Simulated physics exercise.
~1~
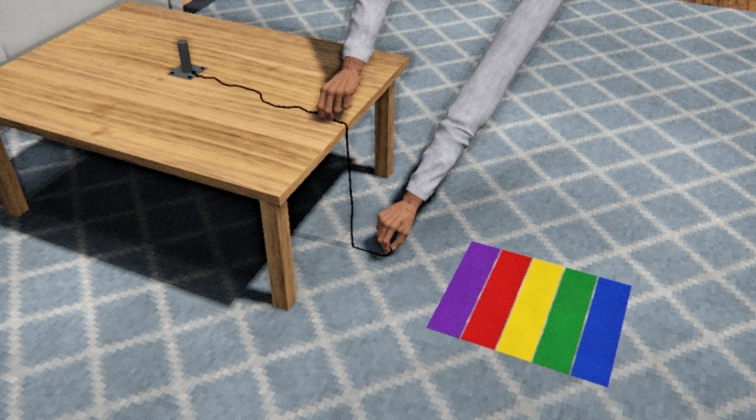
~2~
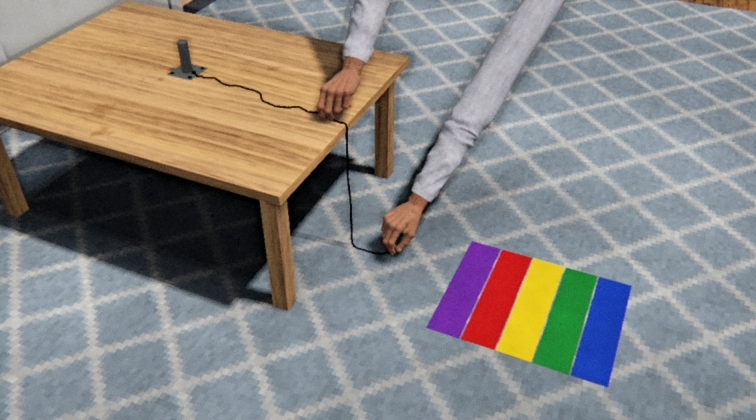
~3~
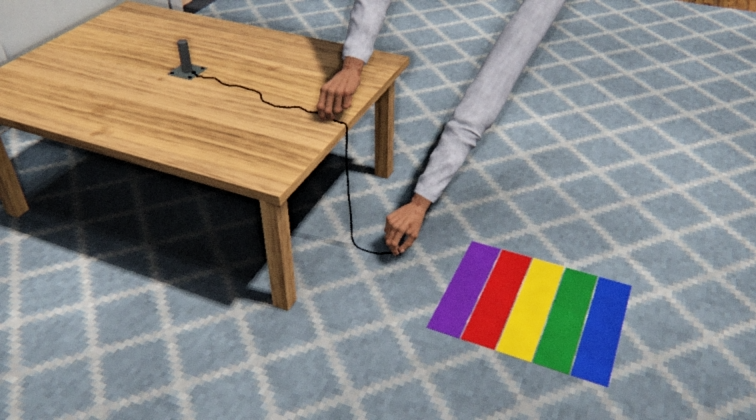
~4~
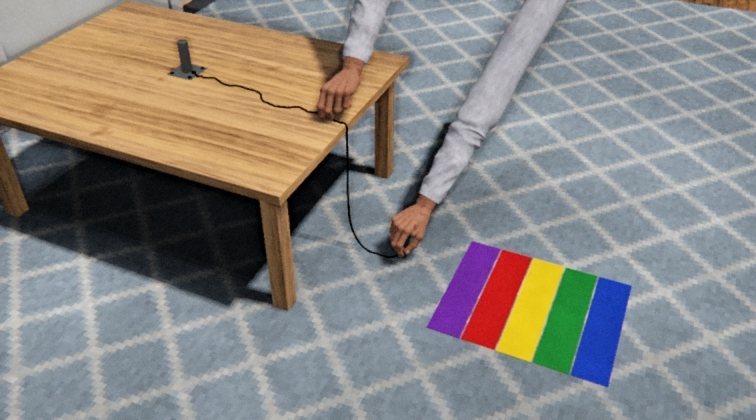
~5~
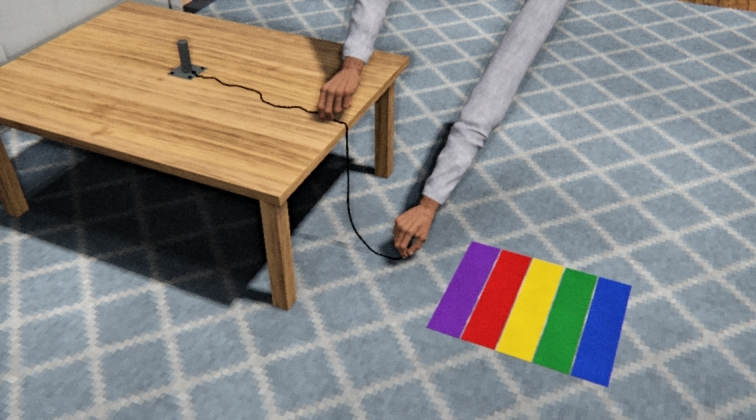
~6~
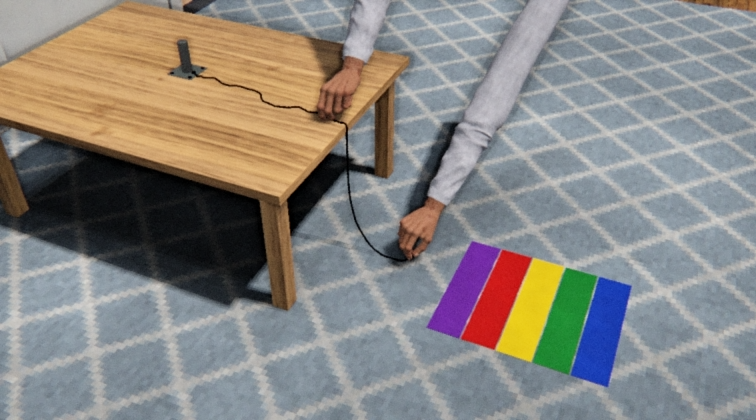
In this clip, one hand rests on a thin black cord at a wooden coffee table's edge while another hand, low over the patterned carpet, draws the cord's end slightly right, near a strip of five coloured bands.
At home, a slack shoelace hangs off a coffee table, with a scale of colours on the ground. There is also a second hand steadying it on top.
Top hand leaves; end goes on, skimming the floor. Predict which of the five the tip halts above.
I expect it over the red strip.
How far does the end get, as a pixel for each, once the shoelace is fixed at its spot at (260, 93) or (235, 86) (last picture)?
Roughly (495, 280) and (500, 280).
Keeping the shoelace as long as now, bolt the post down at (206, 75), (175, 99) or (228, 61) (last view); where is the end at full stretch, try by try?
In order, it comes out close to (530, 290), (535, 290) and (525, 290).
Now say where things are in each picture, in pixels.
The first picture shows end (390, 249); purple (451, 315); red (485, 326); yellow (521, 338); green (557, 349); blue (595, 361).
The second picture shows end (395, 250); shoelace through (211, 77) (259, 92) (302, 109) (347, 137) (349, 191) (352, 240).
The third picture shows end (399, 251).
The fourth picture shows end (404, 253); shoelace through (211, 77) (259, 92) (302, 109) (347, 137) (348, 191) (358, 241).
The fifth picture shows end (407, 254).
The sixth picture shows end (412, 255); shoelace through (211, 77) (259, 92) (302, 109) (347, 137) (349, 191) (368, 242).
Soon after, end near (451, 267); short of the strips.
Then, end near (484, 277); over purple.
At full stretch, end near (505, 283); over red. Over red.
